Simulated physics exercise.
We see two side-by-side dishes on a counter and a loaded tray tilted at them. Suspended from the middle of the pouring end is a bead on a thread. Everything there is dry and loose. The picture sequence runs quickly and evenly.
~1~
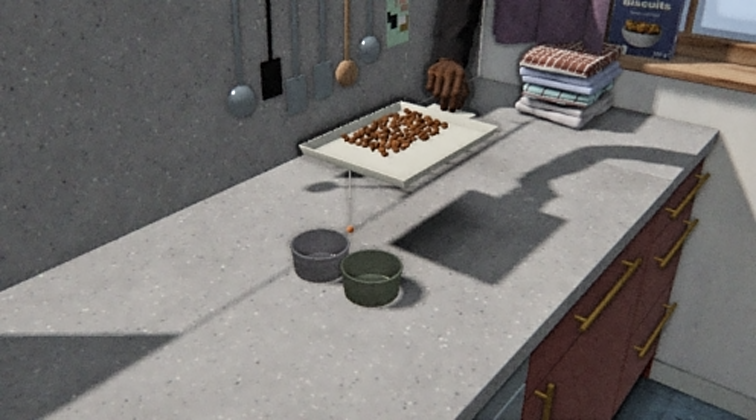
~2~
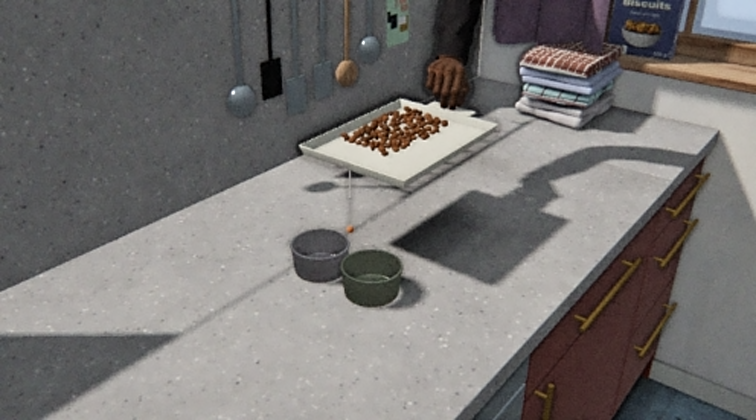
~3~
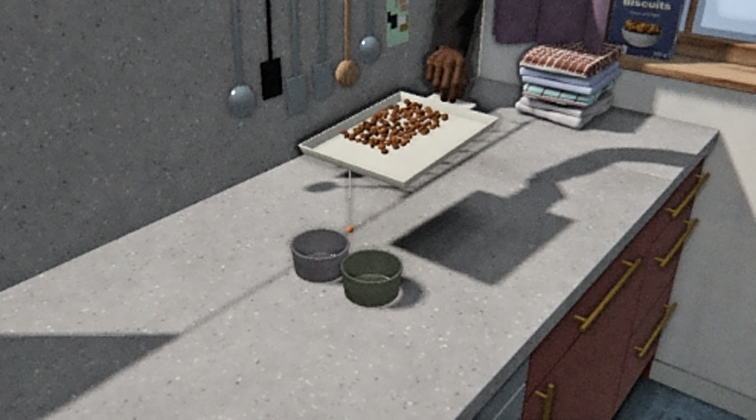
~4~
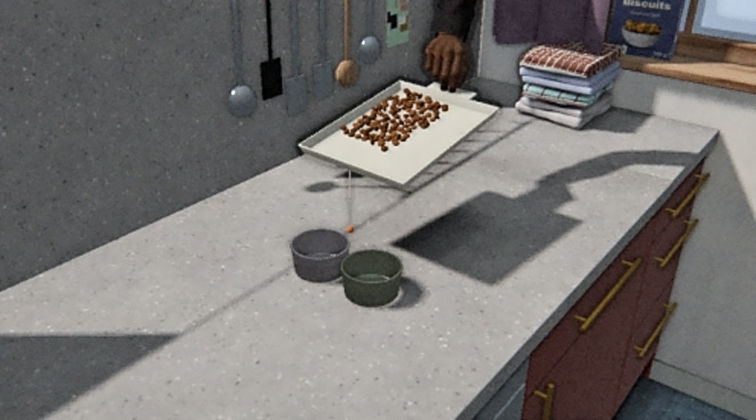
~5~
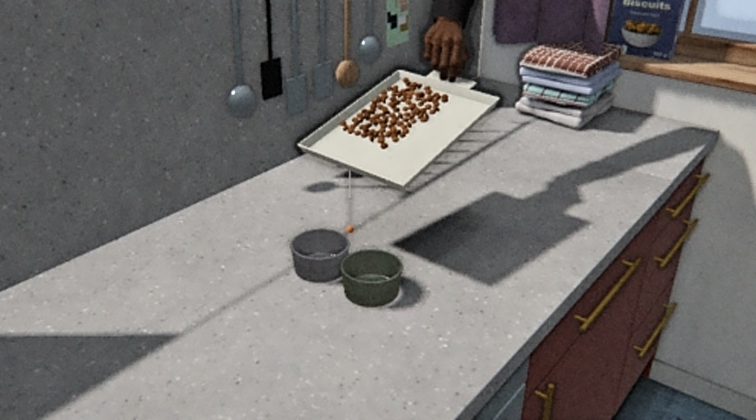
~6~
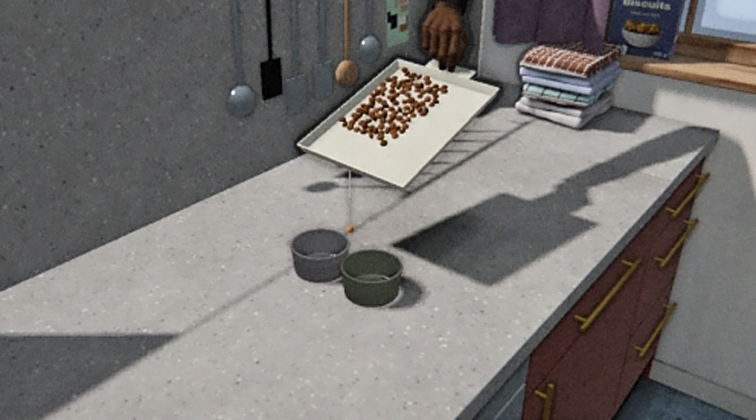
We see a hand holding a pale tray of brown kibble above two small dishes on a gray counter, a bead hanging from its near edge; the hand gradually raises the far end, steepening the tray's slant.
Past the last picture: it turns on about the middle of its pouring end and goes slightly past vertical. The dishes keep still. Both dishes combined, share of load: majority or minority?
Majority.
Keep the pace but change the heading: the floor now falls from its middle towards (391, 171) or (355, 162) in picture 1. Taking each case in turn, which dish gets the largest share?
Outcome by order - one: Right side; two: Left side.
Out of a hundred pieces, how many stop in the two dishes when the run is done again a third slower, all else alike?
About 90 per cent.
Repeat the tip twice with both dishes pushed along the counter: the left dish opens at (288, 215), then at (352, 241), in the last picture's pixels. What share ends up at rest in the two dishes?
You'd get near 10 per cent and afterwards near 40 per cent.
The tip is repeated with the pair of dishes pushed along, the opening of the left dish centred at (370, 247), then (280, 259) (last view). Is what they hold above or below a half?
Well, a minority share the first time and a minority share the next.
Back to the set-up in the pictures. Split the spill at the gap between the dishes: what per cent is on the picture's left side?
Close to 50 %.
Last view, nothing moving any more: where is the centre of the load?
Close to (363, 285).
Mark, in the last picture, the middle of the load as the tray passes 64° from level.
Centre estimate: (358, 180).
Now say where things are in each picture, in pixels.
In the first picture, corners of the pouring end at (304, 145) and (403, 178), level; middle of the load at (397, 130), bits of dog kibble; left dish at (301, 265); right dish at (353, 289); bead on its thread at (350, 230).
In the second picture, corners of the pouring end at (304, 145) and (403, 178), level; middle of the load at (397, 129).
In the third picture, corners of the pouring end at (304, 145) and (403, 179), tipped barely, lowest at the right corner; middle of the load at (397, 124).
In the fourth picture, corners of the pouring end at (303, 144) and (403, 180), tipped a little, lowest at the right corner; middle of the load at (397, 117).
In the fifth picture, corners of the pouring end at (303, 144) and (402, 182), tipped a little, lowest at the right corner; middle of the load at (397, 110).
In the sixth picture, corners of the pouring end at (302, 143) and (402, 183), tipped clearly, lowest at the right corner; middle of the load at (396, 103); left dish at (301, 265); right dish at (353, 289).
Soon, tray tipped steeply; about half on the tray; a stray few in the right dish; a stray few in the left dish; a stray few outside both; about a third in the air.
A while on, tray tipped past a quarter turn; a stray few on the tray; about a third in the right dish; about a quarter in the left dish; about a quarter outside both; a small part in the air.
Towards the end, tray tipped past a quarter turn; about half in the right dish; about a third in the left dish; about a quarter outside both.
Finally, tray tipped past a quarter turn; about half in the right dish; about a third in the left dish; about a quarter outside both.
